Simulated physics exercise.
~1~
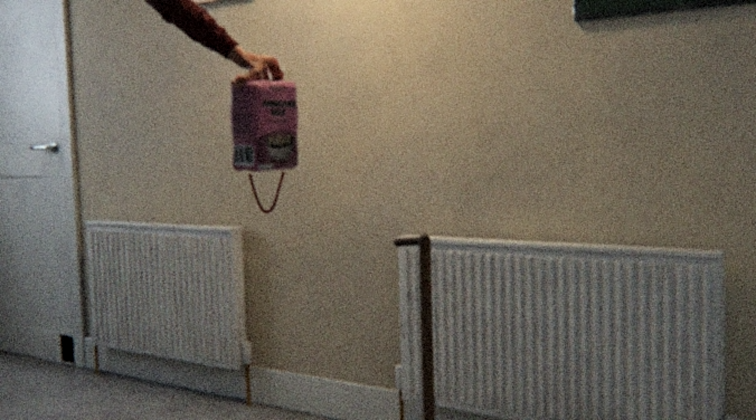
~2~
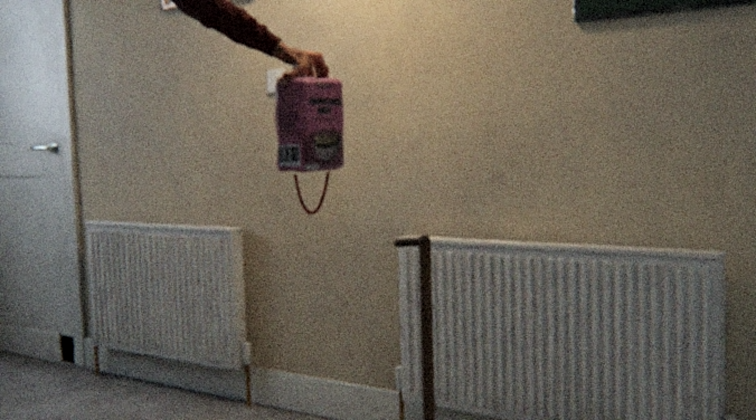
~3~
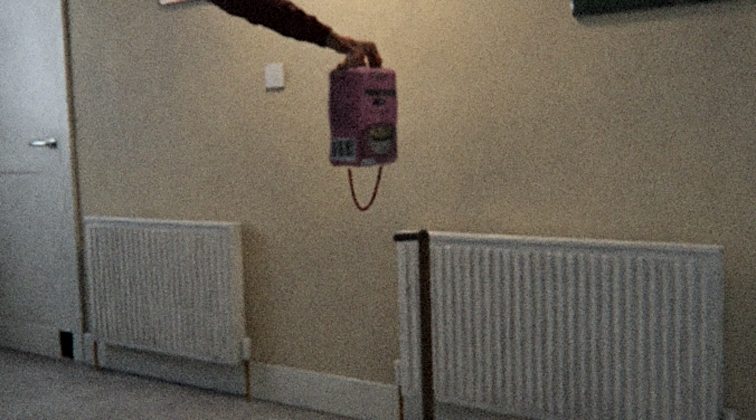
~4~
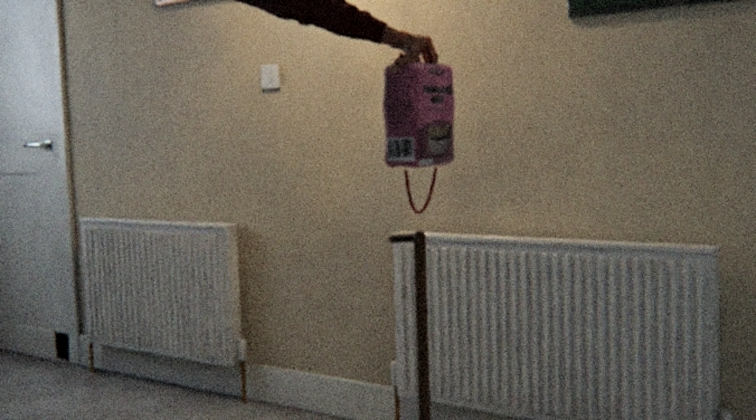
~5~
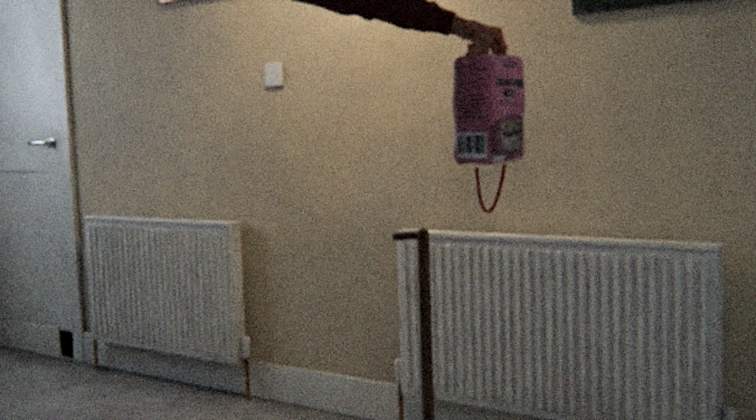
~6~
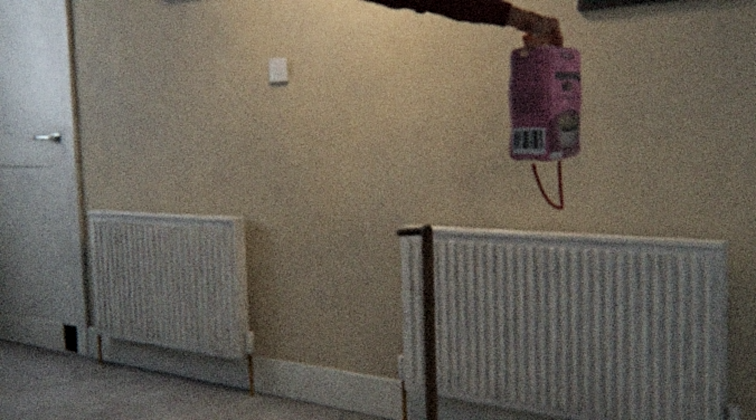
A hand held a pink package with a thin loop dangling beneath it and carried it to the right, above a dark post with a sideways hook. The loop passed over without catching, and the package ended up clear, beyond the post.
